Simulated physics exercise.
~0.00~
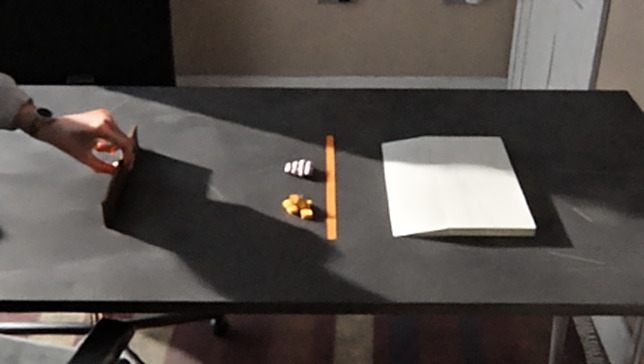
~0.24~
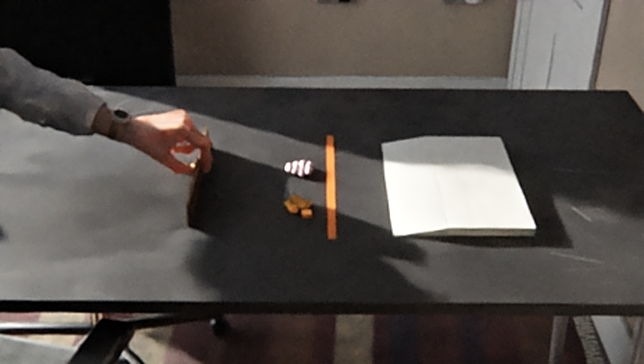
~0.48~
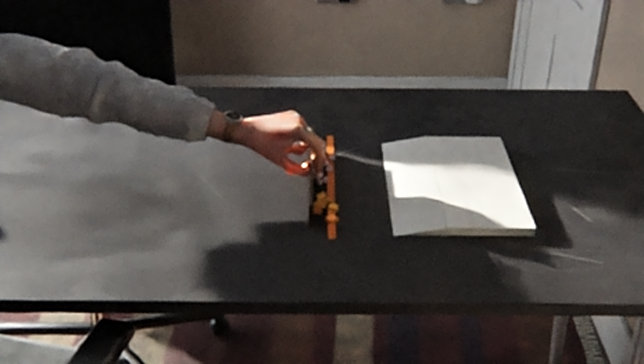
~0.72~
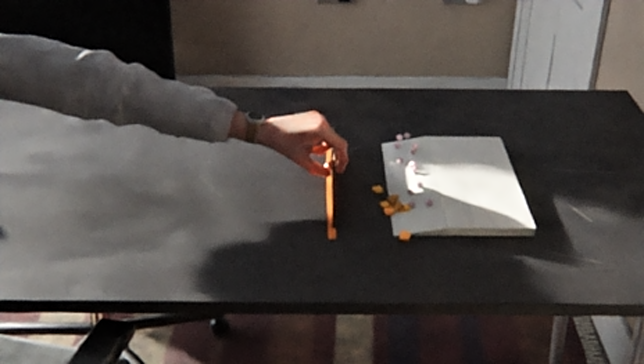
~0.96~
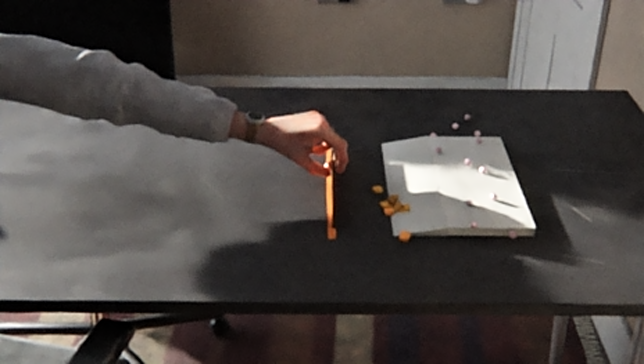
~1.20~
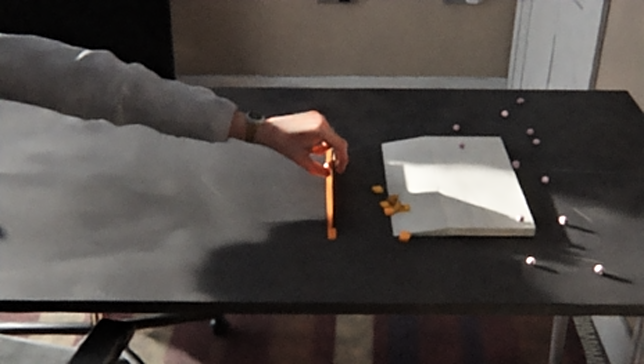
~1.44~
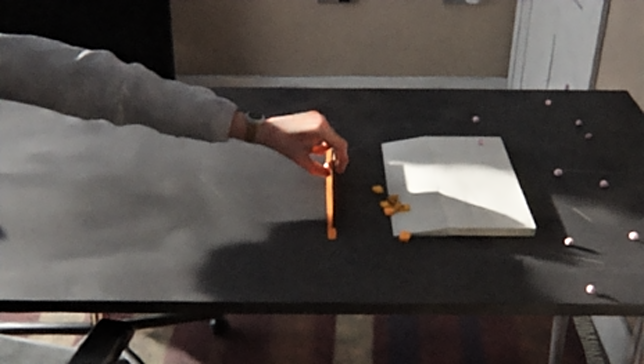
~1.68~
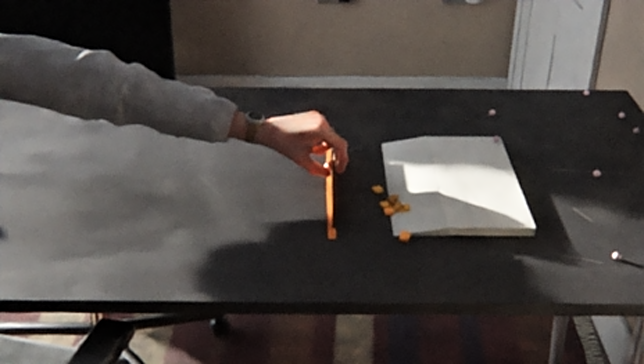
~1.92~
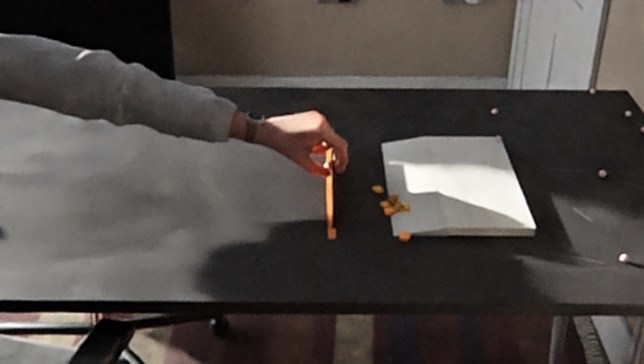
Pale beads rolling over a white ramp and scattering rightward after a hand-pushed strip stops at orange tape, orange pieces staying below.
